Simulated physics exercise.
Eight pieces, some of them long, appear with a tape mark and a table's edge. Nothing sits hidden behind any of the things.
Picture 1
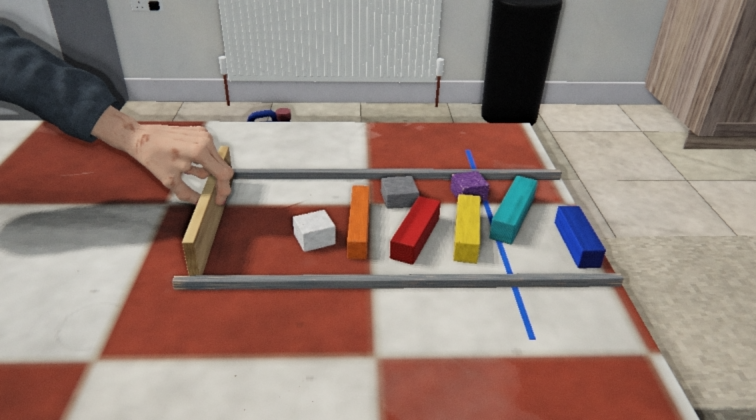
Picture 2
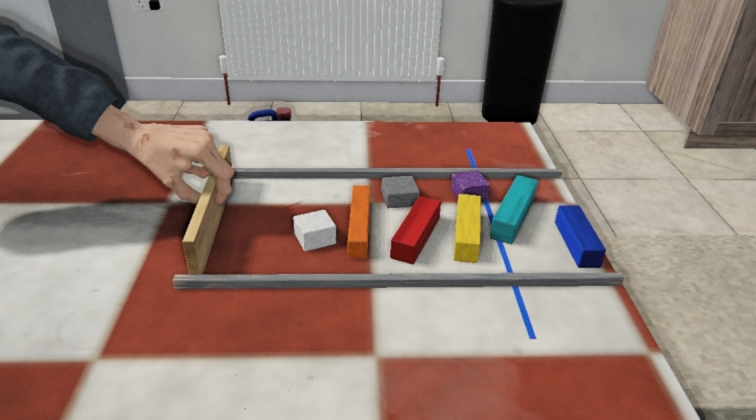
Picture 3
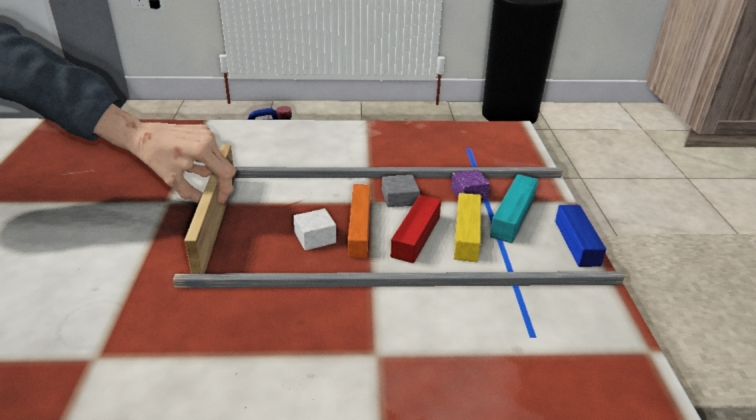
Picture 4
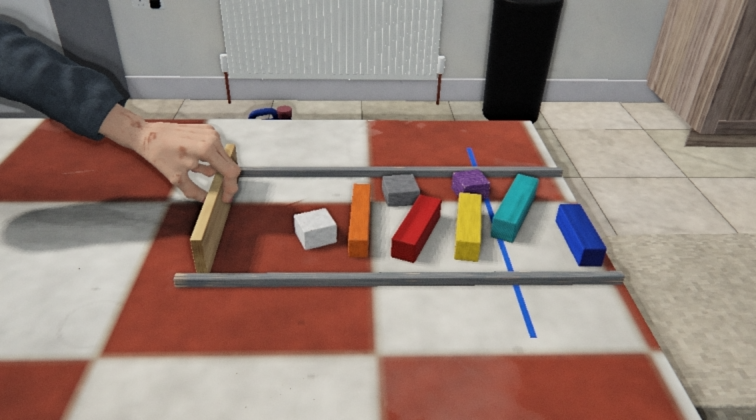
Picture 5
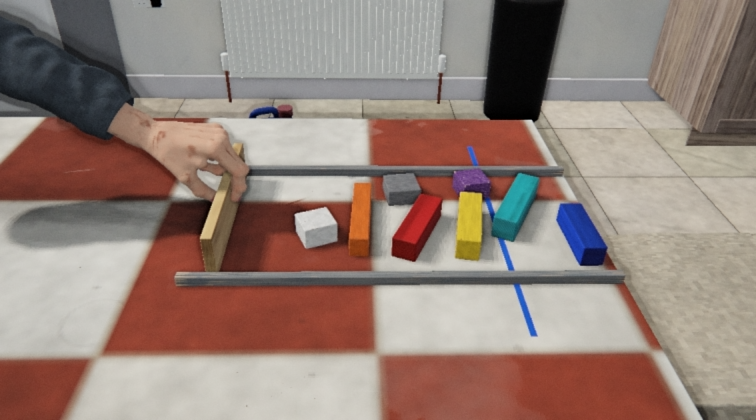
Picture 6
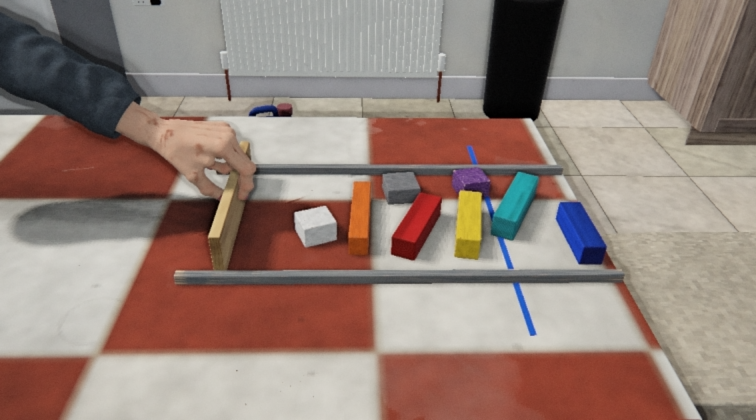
A hand slid a wooden board slightly to the right between two grey rails on a checkered table, while the eight colourful blocks ahead of it, some near a blue line, stayed still.
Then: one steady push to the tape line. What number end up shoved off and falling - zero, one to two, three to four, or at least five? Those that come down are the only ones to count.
Most likely the ones that land below will number fewer than three, yet some.
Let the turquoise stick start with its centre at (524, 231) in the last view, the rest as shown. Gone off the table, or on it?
I reckon from there it drops down.
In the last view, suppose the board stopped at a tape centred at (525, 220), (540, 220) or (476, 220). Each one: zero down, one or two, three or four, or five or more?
Count per stopping tape, as listed: Three or four, five or over, one or two.
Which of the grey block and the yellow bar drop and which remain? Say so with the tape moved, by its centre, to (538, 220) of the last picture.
Here the grey block is on by the end and the yellow bar is off by the end.
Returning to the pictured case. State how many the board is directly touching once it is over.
3 in contact.
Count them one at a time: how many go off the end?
Altogether the count is 2.
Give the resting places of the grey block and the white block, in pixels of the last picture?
The first near (507, 185), the second near (519, 232).
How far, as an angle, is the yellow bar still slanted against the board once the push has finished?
About 35°.
Early on, none off yet; blue stick at rest near (580, 232); turquoise stick at rest near (516, 205); purple block at rest near (471, 183).
A while later, none off yet; blue stick at rest near (580, 232); turquoise stick travelled a little near (533, 203); purple block travelled about its own width near (494, 178).
Finally, the number that fall off is one or two; lost, turquoise stick and blue stick.
